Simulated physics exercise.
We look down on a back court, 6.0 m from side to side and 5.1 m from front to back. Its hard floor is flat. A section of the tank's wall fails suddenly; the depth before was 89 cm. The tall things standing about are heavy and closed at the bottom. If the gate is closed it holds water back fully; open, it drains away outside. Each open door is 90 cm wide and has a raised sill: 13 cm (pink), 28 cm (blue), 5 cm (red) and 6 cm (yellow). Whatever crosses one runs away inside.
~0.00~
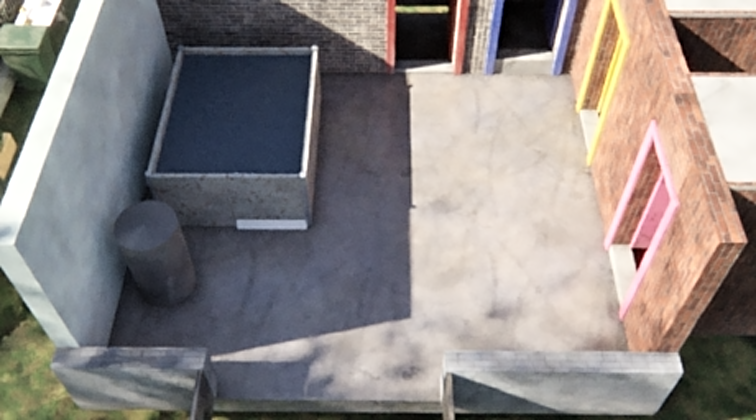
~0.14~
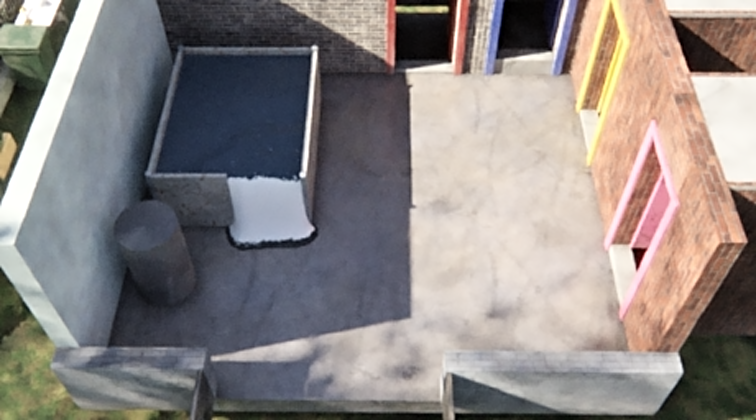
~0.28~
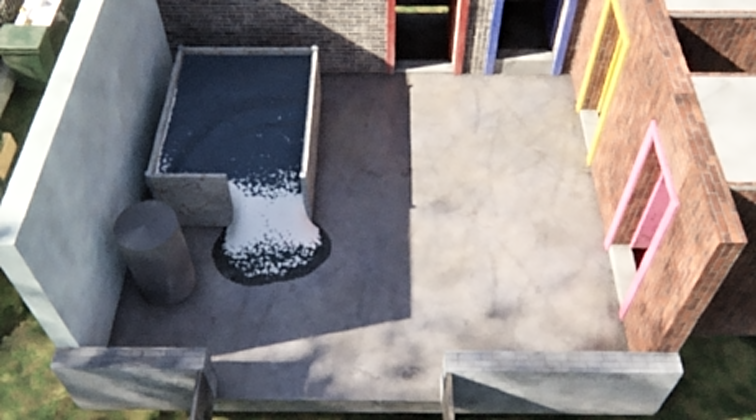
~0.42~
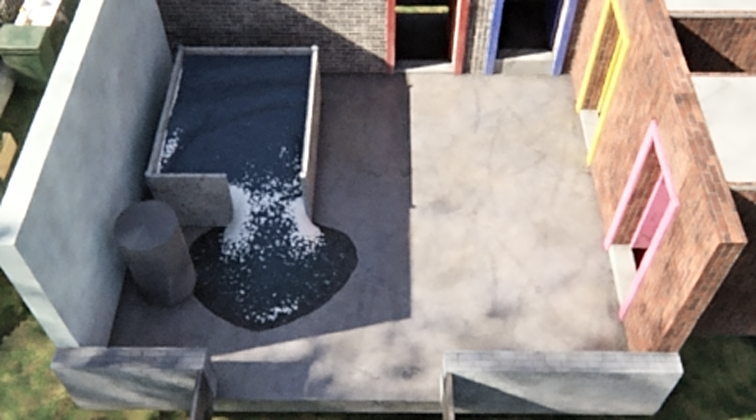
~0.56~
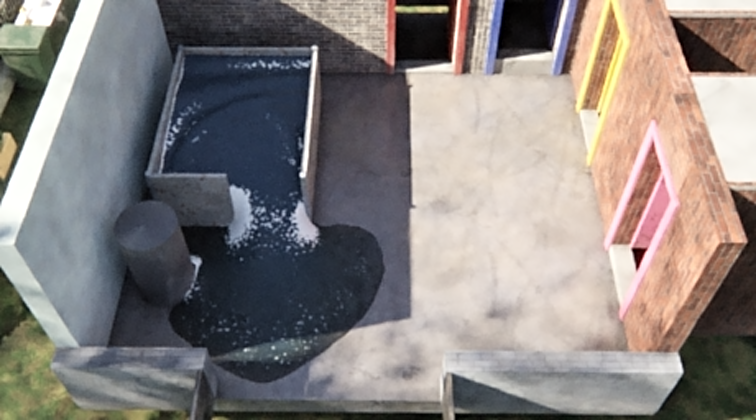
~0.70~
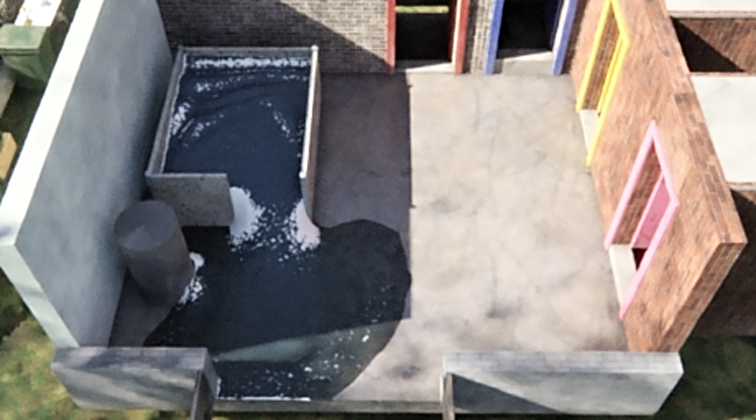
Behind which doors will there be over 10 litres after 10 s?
The water let in: At the pink door it does not reach the limit; at the blue door it keeps below the limit; at the red door it stays under the limit; at the yellow door it keeps below the limit.
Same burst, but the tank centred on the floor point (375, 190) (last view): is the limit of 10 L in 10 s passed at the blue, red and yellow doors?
Against that limit: Blue not over, red past it, yellow over.
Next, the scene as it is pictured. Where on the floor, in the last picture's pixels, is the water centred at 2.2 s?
Around (259, 204).
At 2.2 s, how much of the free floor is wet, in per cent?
Near 40 per cent is wet.
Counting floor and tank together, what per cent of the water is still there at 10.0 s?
About 40 per cent.
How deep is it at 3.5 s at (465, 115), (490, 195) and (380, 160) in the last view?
Roughly 0, 0 and 0 cm, in turn.
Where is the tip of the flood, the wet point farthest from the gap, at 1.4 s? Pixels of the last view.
At about (515, 381).
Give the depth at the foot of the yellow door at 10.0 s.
Some 5.5 cm.
After 1.4 s water covers 30 % of the floor and is deepest (44 cm) near (276, 237); pink door not reached, blue door not reached, red door not reached, yellow door not reached.
After 2.2 s water covers 40 % of the floor and is deepest (42 cm) near (101, 377); pink door not reached, blue door not reached, red door not reached, yellow door not reached.
After 3.5 s water covers 45 % of the floor and is deepest (31 cm) near (212, 378); pink door 7 cm at the sill, 0 L in, blue door not reached, red door not reached, yellow door not reached.
After 6.0 s water covers 80 % of the floor and is deepest (16 cm) near (276, 237); pink door 5 cm at the sill, 0 L in, blue door 6 cm at the sill, 0 L in, red door 4 cm at the sill, 0 L in, yellow door 2 cm at the sill, 0 L in.
After 10.0 s water covers 90 % of the floor and is deepest (10 cm) near (276, 237); pink door 3 cm at the sill, 0 L in, blue door 6 cm at the sill, 0 L in, red door 2 cm at the sill, 0 L in, yellow door 6 cm at the sill, 2 L in.
